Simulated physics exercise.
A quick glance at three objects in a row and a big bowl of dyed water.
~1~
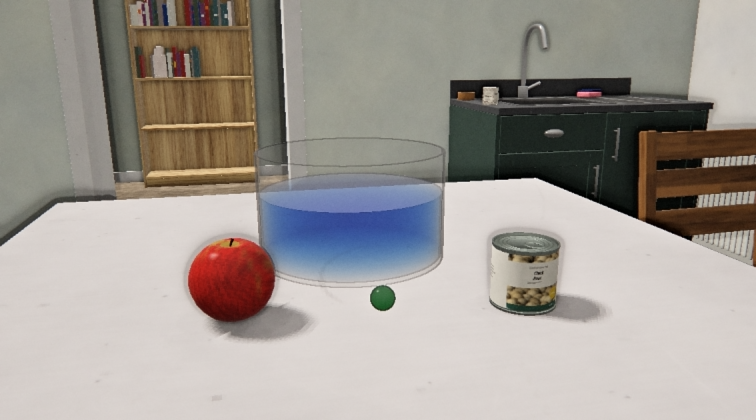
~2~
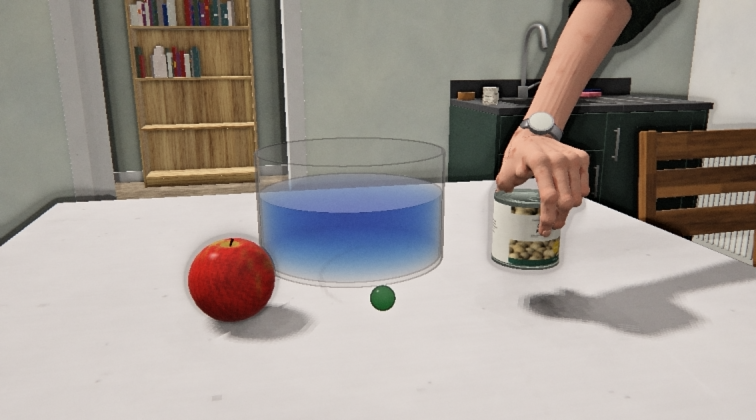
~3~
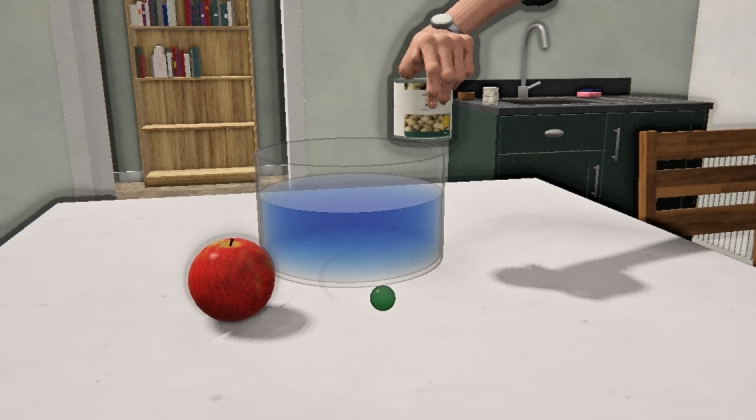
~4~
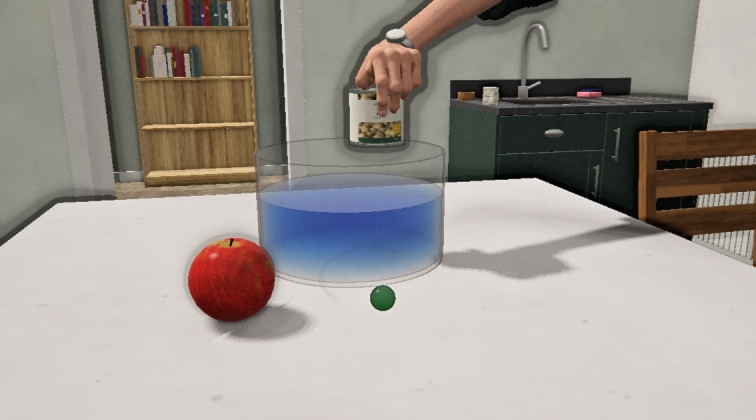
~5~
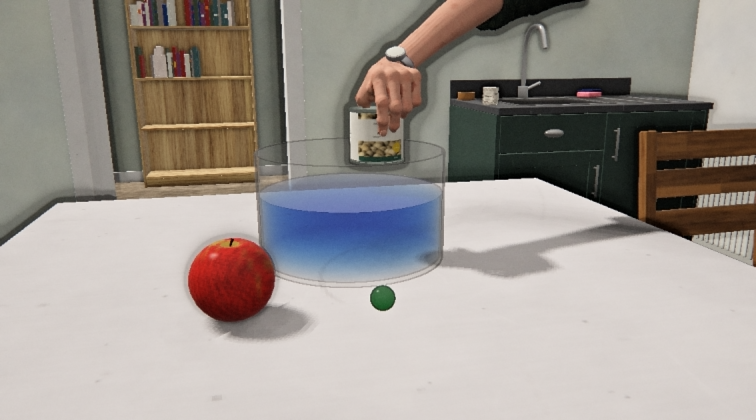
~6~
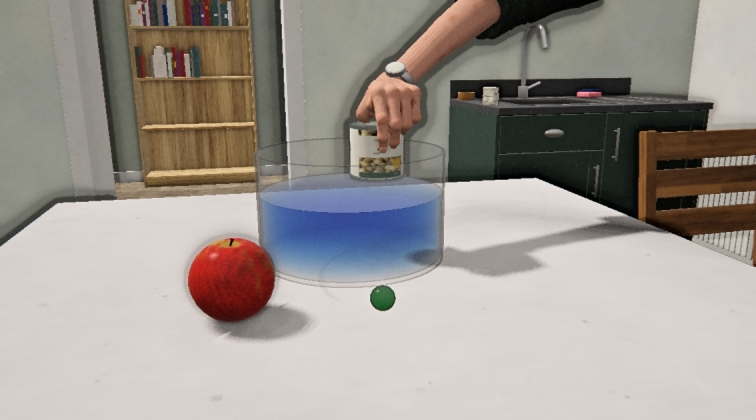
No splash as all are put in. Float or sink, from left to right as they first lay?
Taking them in turn, the left one keeps afloat, the middle one goes under and the right one goes under.
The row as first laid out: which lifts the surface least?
I'd pick the piece in the centre.
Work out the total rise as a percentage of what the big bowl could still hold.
I'd put it near 22 in a hundred.
Soon after, the tin of food goes to the bottom.
Later, the glass marble goes to the bottom.
In the end, the apple floats; afloat, apple.
